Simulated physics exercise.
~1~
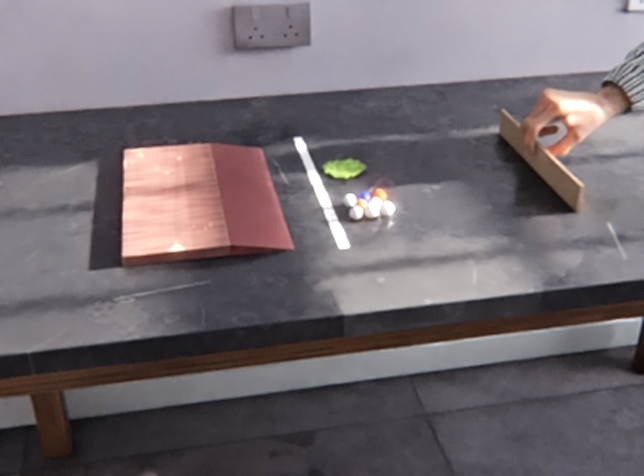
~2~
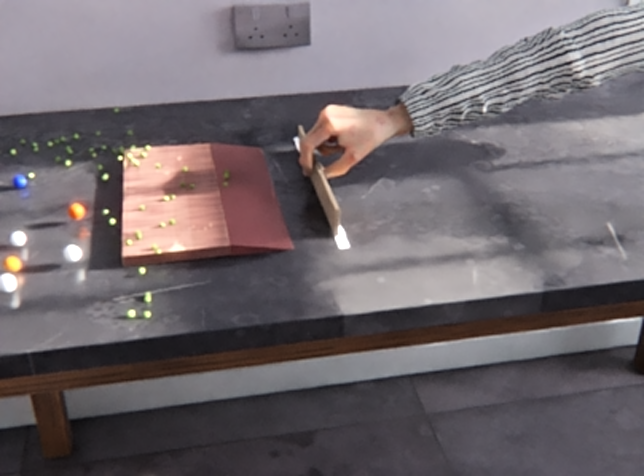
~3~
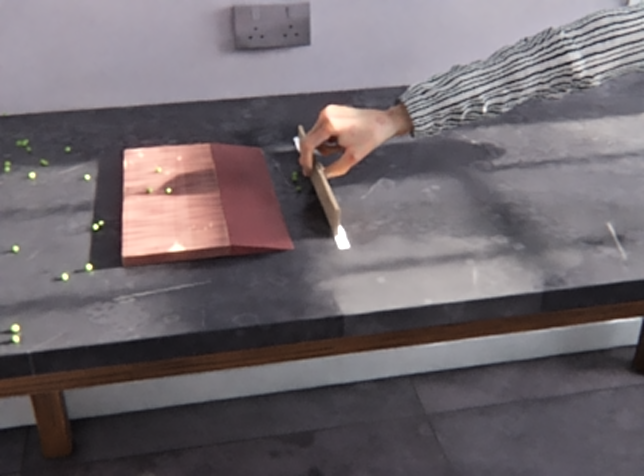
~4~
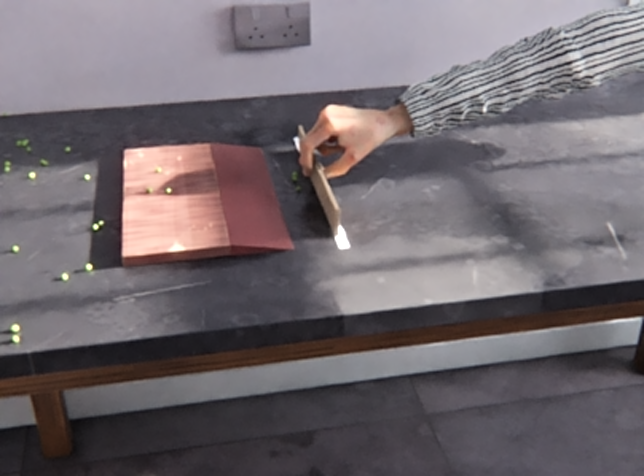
Hand-held card sweeping left to white tape, sending marbles and green bits over a low wedge, marbles leaving view, bits scattered.
